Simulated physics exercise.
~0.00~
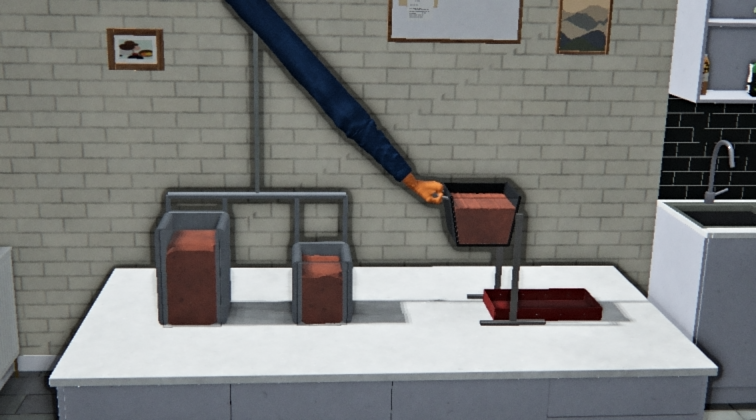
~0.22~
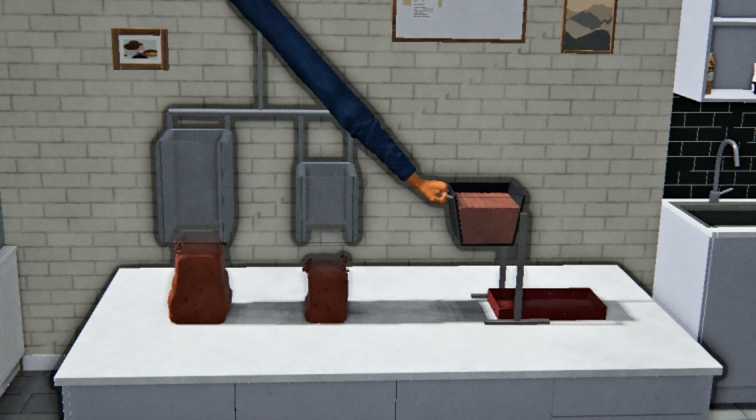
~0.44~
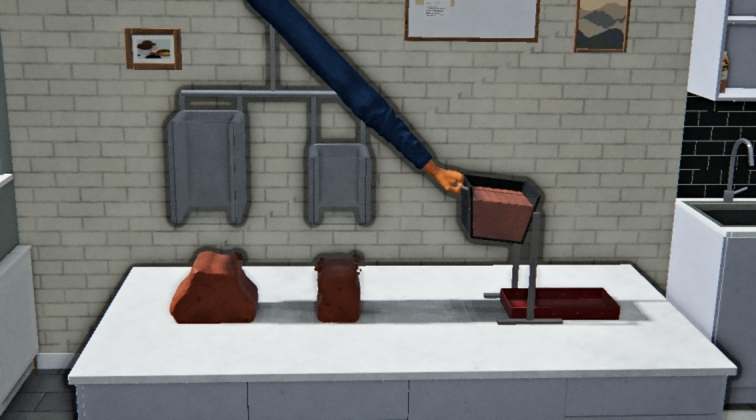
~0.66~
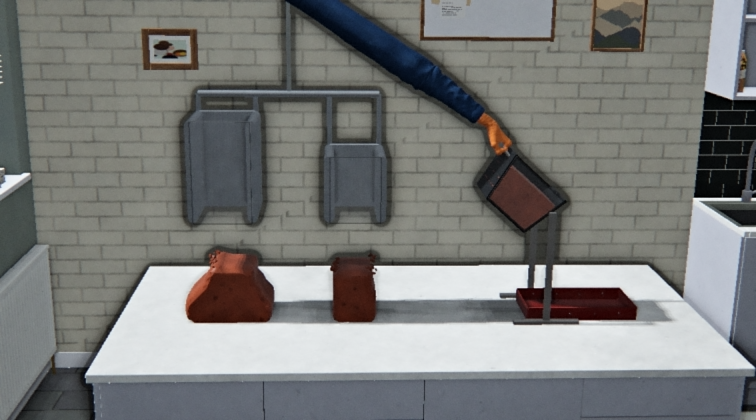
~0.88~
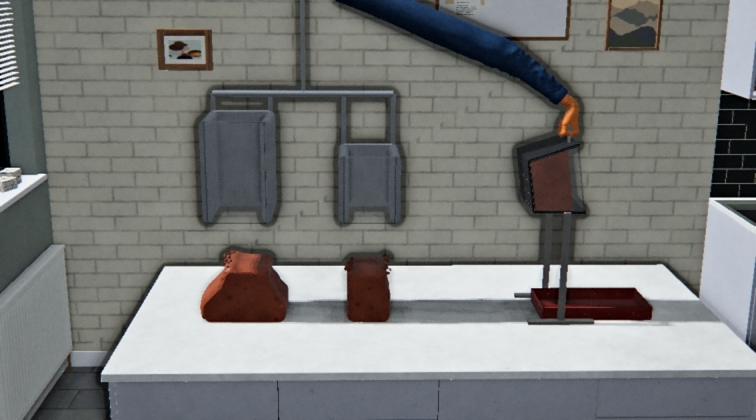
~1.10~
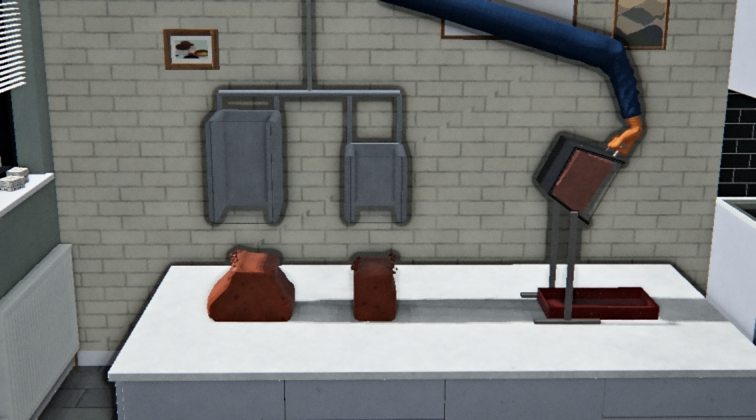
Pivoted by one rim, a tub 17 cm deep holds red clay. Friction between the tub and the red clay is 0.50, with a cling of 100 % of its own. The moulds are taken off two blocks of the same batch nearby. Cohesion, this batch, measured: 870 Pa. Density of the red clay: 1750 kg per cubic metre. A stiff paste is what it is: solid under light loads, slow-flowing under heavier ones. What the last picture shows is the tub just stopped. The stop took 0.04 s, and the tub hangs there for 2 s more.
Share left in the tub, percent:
0 %.
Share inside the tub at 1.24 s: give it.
75 %, roughly.
After 1.24 s, the tub is at 117 degrees and holds 73 %.
After 1.41 s, the tub is at 117 degrees and holds 0 %.
After 1.58 s, the tub is at 117 degrees and holds 0 %.
After 1.75 s, the tub is at 117 degrees and holds 0 %.
After 3.10 s, the tub is at 117 degrees and holds 0 %.
